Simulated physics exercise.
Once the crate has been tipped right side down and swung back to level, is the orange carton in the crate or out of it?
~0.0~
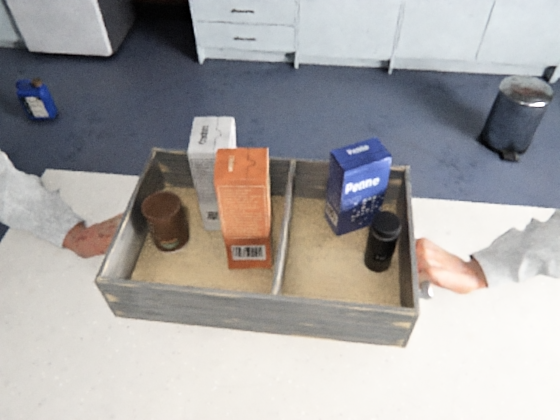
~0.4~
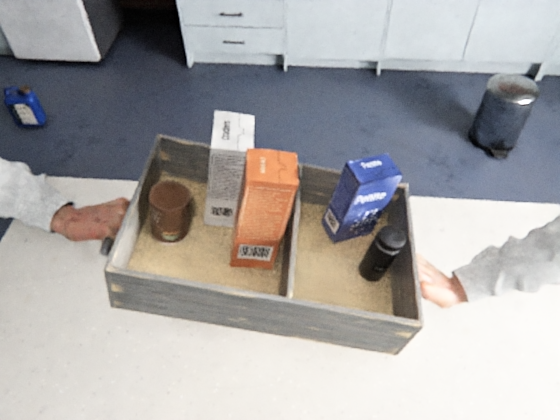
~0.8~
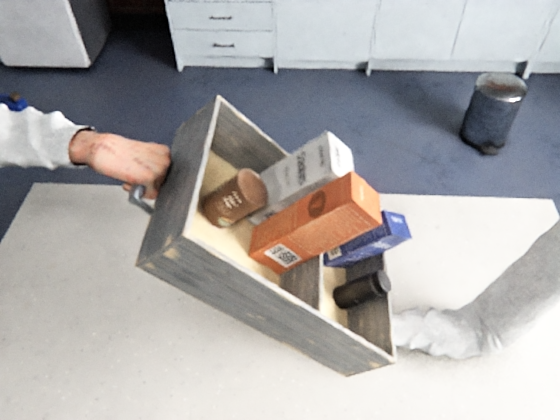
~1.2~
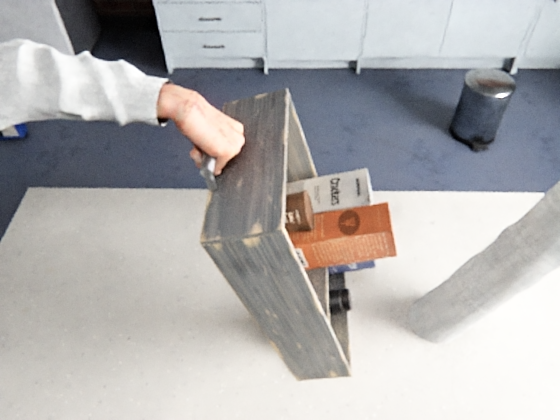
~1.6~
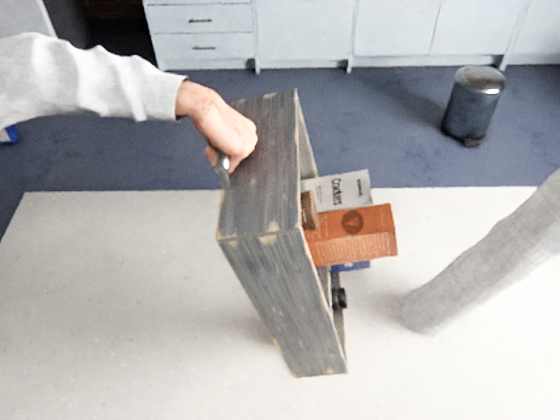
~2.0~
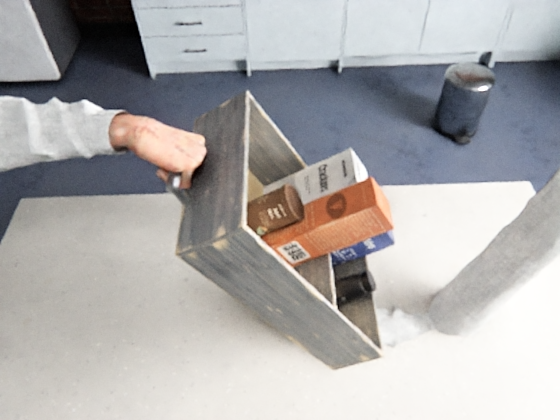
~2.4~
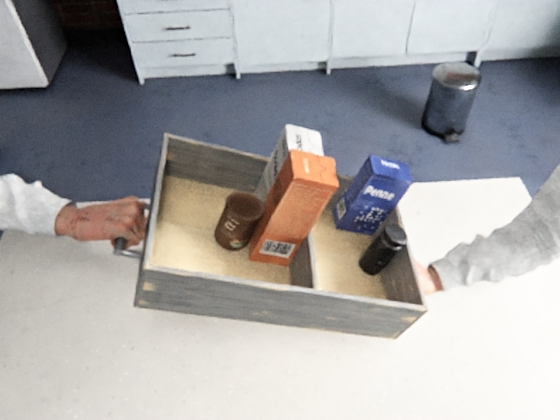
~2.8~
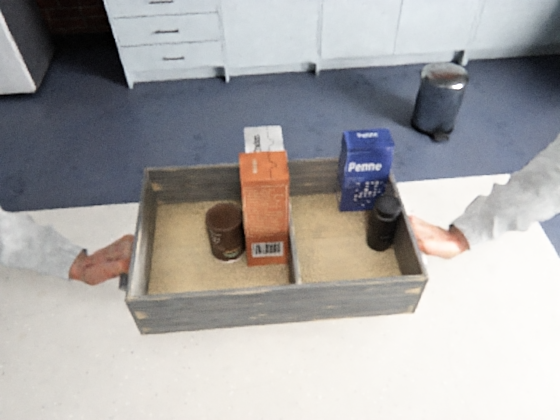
The orange carton stays in the crate. It ends upright beside the cross wall, with the crate level again.
